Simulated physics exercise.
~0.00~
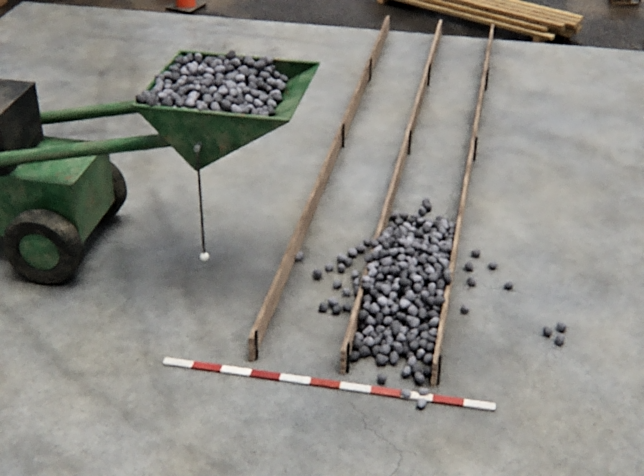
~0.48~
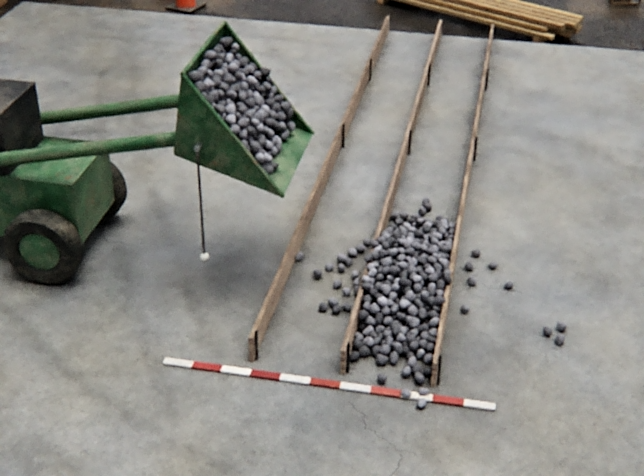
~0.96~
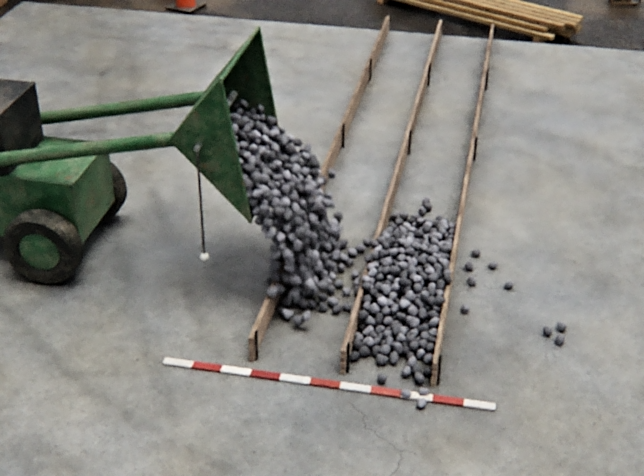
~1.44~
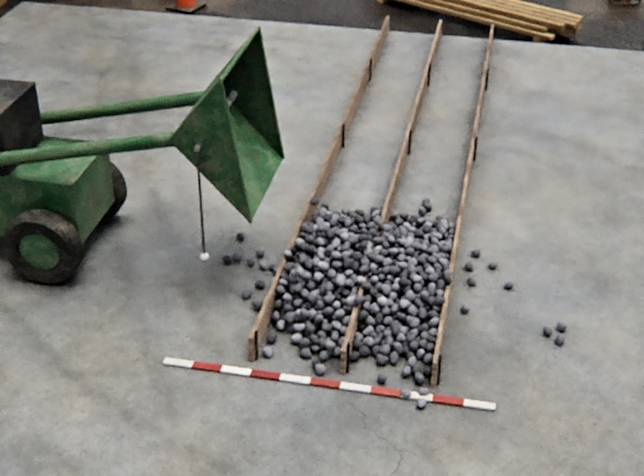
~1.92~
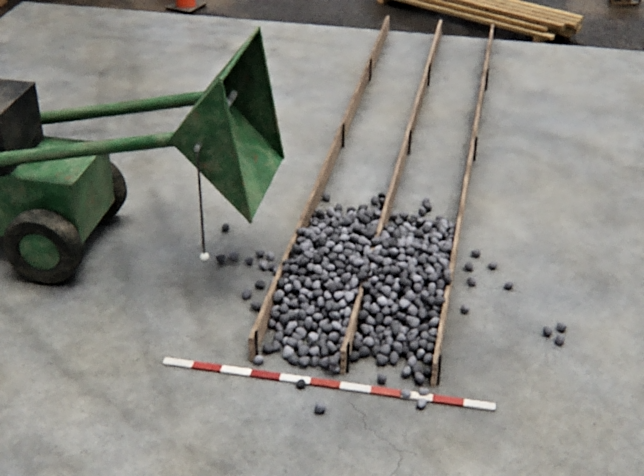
On a concrete floor, a green loader tips its bucket, spilling grey stones beside an earlier pile.
